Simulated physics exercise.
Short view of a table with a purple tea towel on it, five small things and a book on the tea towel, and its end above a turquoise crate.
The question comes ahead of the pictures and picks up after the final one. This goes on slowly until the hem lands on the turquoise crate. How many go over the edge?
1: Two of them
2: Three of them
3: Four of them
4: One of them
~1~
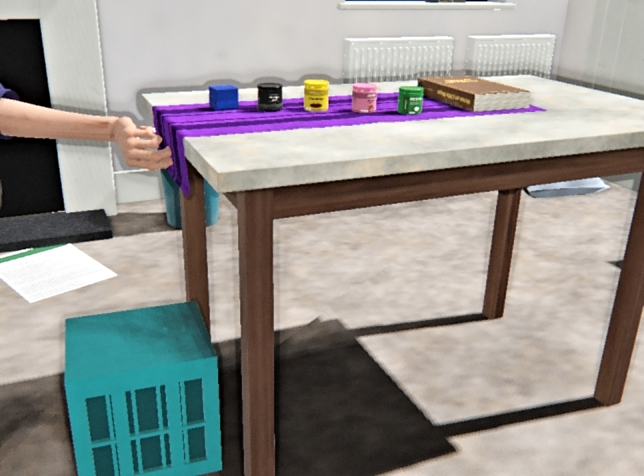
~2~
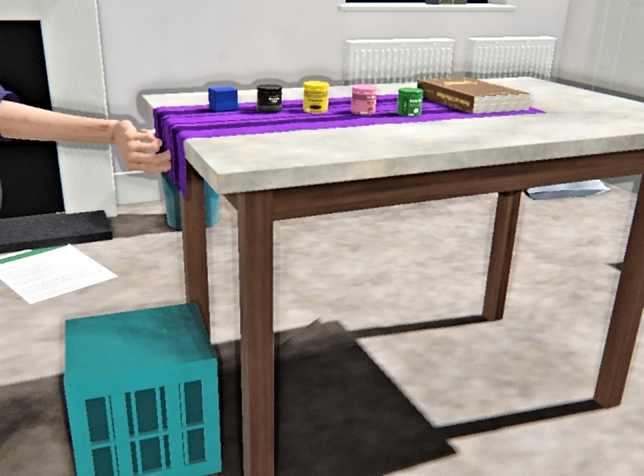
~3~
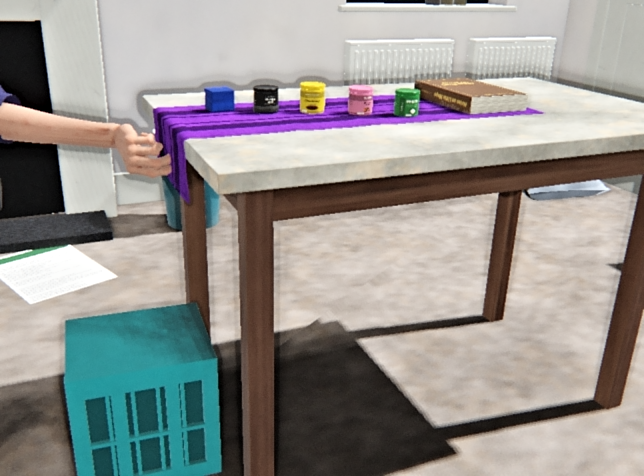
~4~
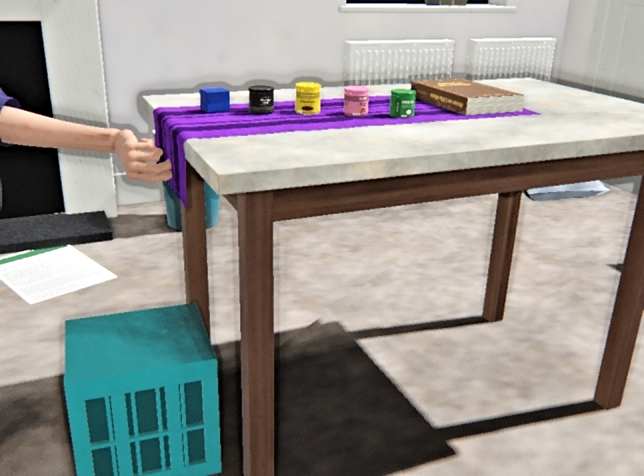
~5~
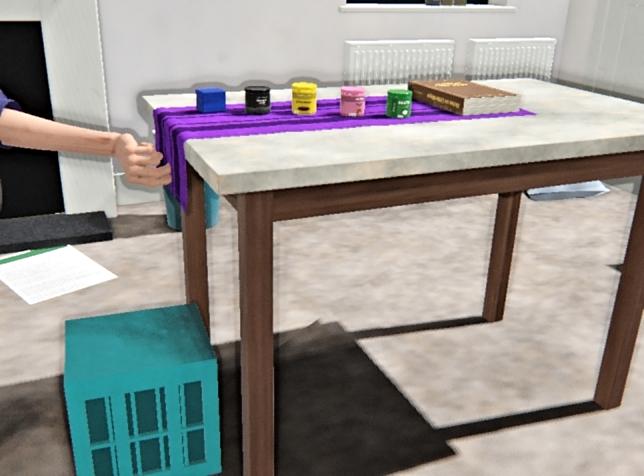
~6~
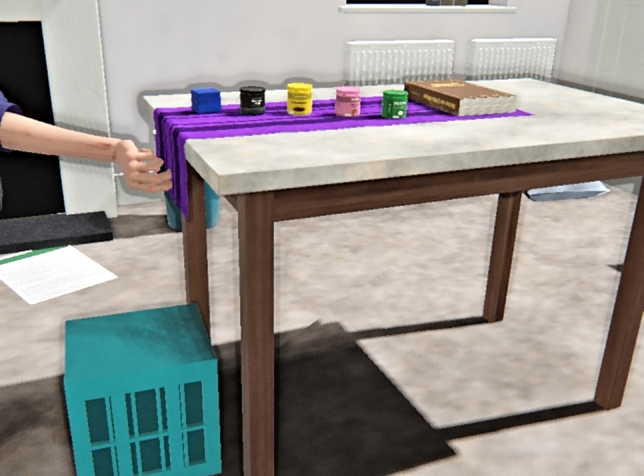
The answer is 2.
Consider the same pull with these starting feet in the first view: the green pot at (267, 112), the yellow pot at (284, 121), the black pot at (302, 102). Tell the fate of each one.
My call: The green pot takes a tumble; the yellow pot takes a tumble; the black pot takes a tumble.
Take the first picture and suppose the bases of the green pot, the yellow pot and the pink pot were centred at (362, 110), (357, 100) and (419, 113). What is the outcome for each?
Here's what happens: The green pot remains aboard, the yellow pot remains aboard, the pink pot remains aboard.
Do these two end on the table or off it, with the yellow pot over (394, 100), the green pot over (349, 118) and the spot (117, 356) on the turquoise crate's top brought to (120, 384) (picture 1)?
Final state: The yellow pot is still in place, the green pot is no longer up.
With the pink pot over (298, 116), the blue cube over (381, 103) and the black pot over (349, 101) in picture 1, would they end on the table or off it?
The pink pot topples down, the blue cube stays put, and the black pot stays put.
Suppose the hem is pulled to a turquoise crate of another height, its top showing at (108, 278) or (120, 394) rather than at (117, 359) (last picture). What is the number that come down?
That would be 1 and 4.
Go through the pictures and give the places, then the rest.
Hem (188, 196); blue cube (223, 87); black pot (270, 85); yellow pot (316, 82); pink pot (365, 85); green pot (411, 88); top of the crate (117, 356), in the first picture.
Hem (186, 200); blue cube (223, 88), in the second picture.
Hem (189, 203); black pot (266, 87), in the third picture.
Hem (186, 210); yellow pot (308, 85); top of the crate (116, 358), in the fourth picture.
Hem (186, 214); pink pot (353, 88), in the fifth picture.
Hem (188, 220); blue cube (205, 90); black pot (253, 88); yellow pot (300, 85); pink pot (348, 89); green pot (395, 92), in the sixth picture.
Soon after, hem near (172, 243); blue cube gone.
Then, hem near (173, 281); blue cube gone.
Further on, hem on the crate; blue cube, black pot and yellow pot gone.
At rest, hem on the crate; blue cube, black pot and yellow pot gone. It carries off three.
